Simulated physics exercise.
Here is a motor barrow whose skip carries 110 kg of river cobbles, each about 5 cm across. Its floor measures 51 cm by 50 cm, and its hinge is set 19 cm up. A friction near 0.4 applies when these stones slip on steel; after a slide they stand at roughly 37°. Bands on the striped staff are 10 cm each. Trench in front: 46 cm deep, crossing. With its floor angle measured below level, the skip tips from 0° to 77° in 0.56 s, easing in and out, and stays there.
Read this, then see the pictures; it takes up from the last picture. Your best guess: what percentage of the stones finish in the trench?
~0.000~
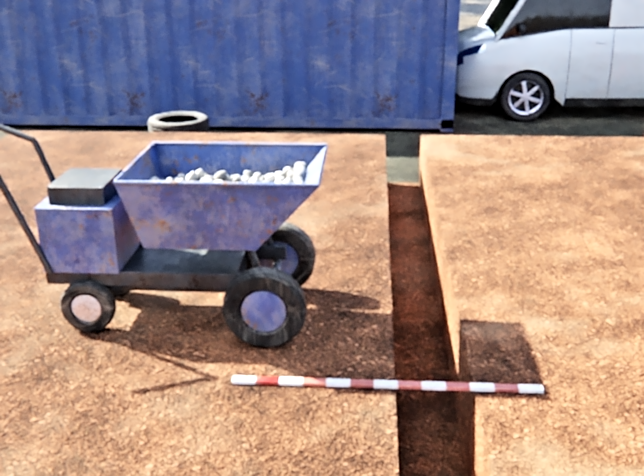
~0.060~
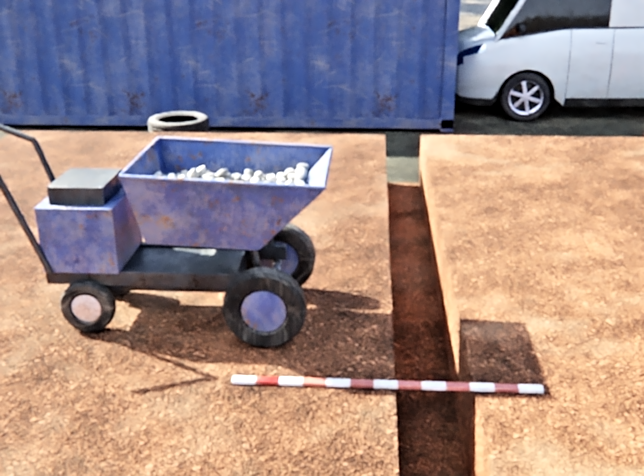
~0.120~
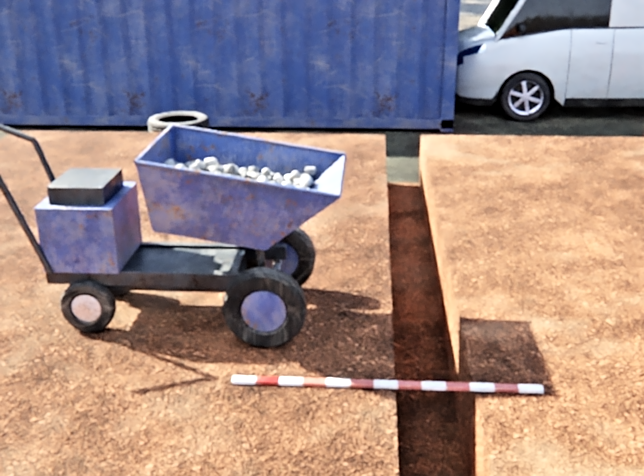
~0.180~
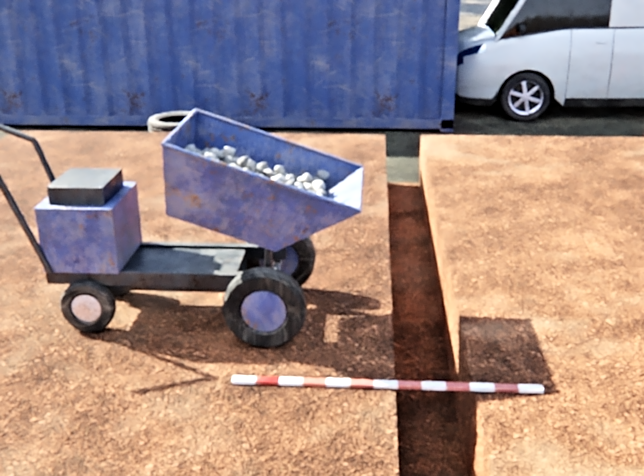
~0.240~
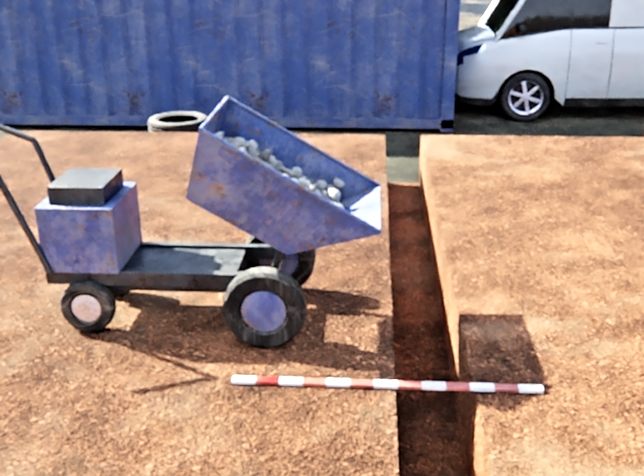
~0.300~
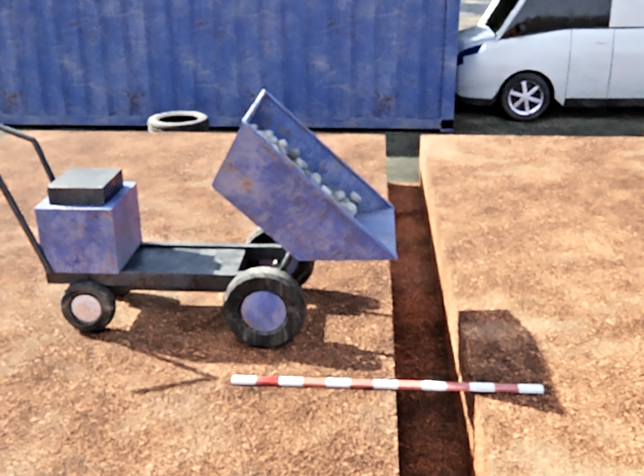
My guess is about 70 per cent.
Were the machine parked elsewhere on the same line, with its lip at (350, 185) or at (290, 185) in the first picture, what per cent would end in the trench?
Near 35 per cent from the first place, 90 from the second.
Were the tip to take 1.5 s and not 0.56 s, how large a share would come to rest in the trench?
In that case some 95 per cent.
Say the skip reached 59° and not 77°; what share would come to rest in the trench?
Trench share: Approx. 55%.
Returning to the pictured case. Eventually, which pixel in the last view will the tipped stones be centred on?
(441, 385).
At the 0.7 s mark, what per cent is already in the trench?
About 35%.
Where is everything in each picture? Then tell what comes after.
The skip is at 0°, its lip at (318, 186); the top of the load is at (271, 173), in the first frame.
The skip is at 2°, its lip at (324, 188); the top of the load is at (241, 176); the stones move at 0.5 m/s on average, in the second frame.
Lip at (340, 197), floor tilted 9°, highest stones at (200, 169); the stones move at 1.1 m/s on average, in the third frame.
The skip is at 19°, its lip at (360, 211); the top of the load is at (205, 155); the stones move at 1.5 m/s on average, in the fourth frame.
The skip is at 30°, its lip at (381, 233); the top of the load is at (227, 143); the stones move at 1.8 m/s on average, in the fifth frame.
The skip is at 43°, its lip at (397, 259); the top of the load is at (254, 135); the stones move at 1.9 m/s on average, in the sixth frame.
After 0.4 s the floor is at 65°; 100 % in the skip; the foremost stones are at (388, 270).
After 0.7 s the floor is at 77°; 63 % in the skip, 33 % in the trench, 3 % past the trench; the foremost stones are at (473, 325).
After 1.0 s the floor is at 77°; 2 % in the skip, 68 % in the trench, 30 % past the trench; the foremost stones are past the picture's edge.
After 3.0 s the floor is at 77°; 0 % in the skip, 70 % in the trench, 30 % past the trench; the foremost stones are past the picture's edge.
